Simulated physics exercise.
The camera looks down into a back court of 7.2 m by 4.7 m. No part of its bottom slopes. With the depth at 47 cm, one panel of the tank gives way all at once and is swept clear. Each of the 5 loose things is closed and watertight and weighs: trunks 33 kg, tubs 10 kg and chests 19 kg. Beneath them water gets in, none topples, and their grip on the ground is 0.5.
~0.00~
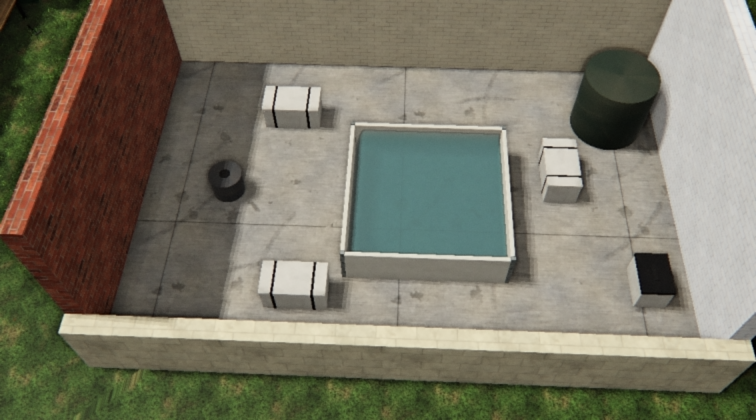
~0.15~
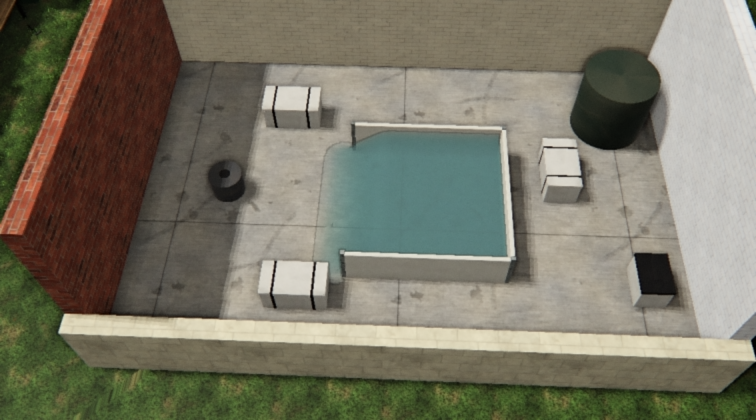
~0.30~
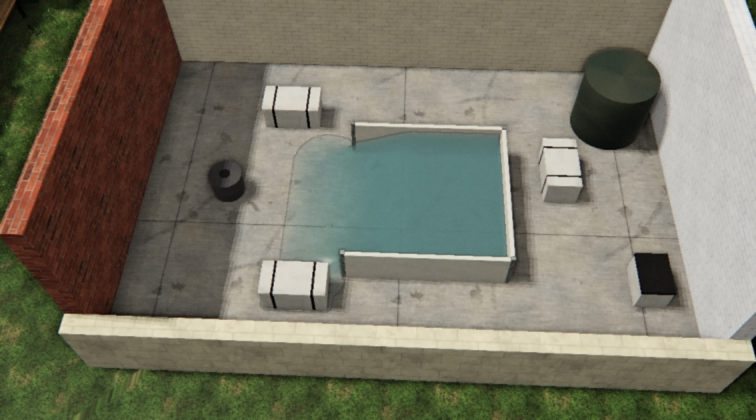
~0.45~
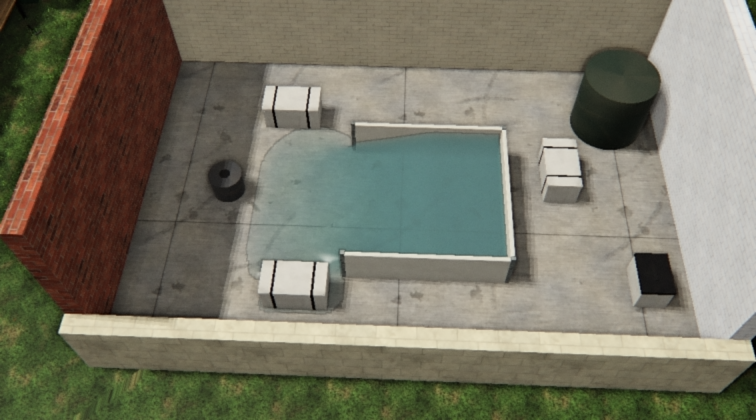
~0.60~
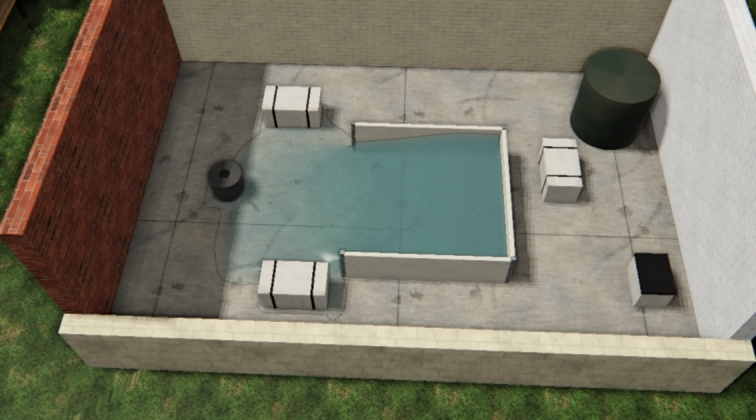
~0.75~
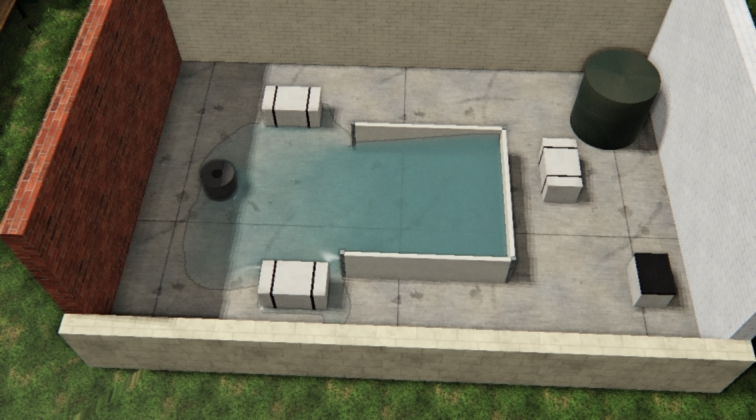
Water pouring from a square tank after its left panel disappears, spreading across a walled concrete yard and nudging a small dark cylinder leftward.
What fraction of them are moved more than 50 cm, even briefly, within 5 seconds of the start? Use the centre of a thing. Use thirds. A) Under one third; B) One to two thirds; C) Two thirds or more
Option B: One to two thirds.
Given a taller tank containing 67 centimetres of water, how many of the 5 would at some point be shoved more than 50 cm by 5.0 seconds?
The answer would then be 3.
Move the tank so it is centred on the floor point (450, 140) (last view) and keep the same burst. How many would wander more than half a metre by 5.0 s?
So the tally would be 2.
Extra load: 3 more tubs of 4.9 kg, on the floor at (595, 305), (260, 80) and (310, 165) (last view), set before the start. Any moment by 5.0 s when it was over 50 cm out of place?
So it's stays below, then gets above, then gets above.
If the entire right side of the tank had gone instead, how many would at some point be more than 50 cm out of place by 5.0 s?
Count: 2.
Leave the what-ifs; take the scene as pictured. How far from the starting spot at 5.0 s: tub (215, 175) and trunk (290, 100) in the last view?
Respectively, 120 centimetres and 0 centimetres.
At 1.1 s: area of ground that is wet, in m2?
Near 12.0 m2 in all.
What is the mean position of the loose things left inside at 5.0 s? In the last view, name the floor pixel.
The centre sits near (422, 198).
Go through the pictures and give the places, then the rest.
In the first frame, a tub at (225, 174) rests on the ground; a trunk at (293, 278), on the bottom; water covers 3.9 m2; 0 of 5 have shifted.
In the second frame, a tub at (225, 174), on the bottom; a trunk at (293, 278), on the bottom; water covers 4.9 m2; 0 of 5 have shifted.
In the third frame, a tub at (225, 174), on the bottom; a trunk at (293, 278) rests on the ground; 5.8 m2 under water; 0 of 5 have shifted.
In the fourth frame, a tub at (225, 174) rests on the ground; a trunk at (293, 278) rests on the ground; water covers 7.0 m2; 0 of 5 have shifted.
In the fifth frame, a tub at (225, 174) rests on the ground; a trunk at (293, 278) rests on the ground; 8.1 m2 under water; 0 of 5 have shifted.
In the sixth frame, a tub at (217, 174), on the bottom, 10 cm from its start; a trunk at (293, 278), on the bottom; 9.1 m2 under water; 1 of 5 have shifted.
After 1.1 s 1 of 5 are over 50 cm from their spots; 0 afloat.
After 2.2 s 1 of 5 are over 50 cm from their spots; 1 afloat.
After 3.5 s 1 of 5 are over 50 cm from their spots; 1 afloat.
After 5.0 s 2 of 5 are over 50 cm from their spots, and 2 have been at some point; 1 afloat.
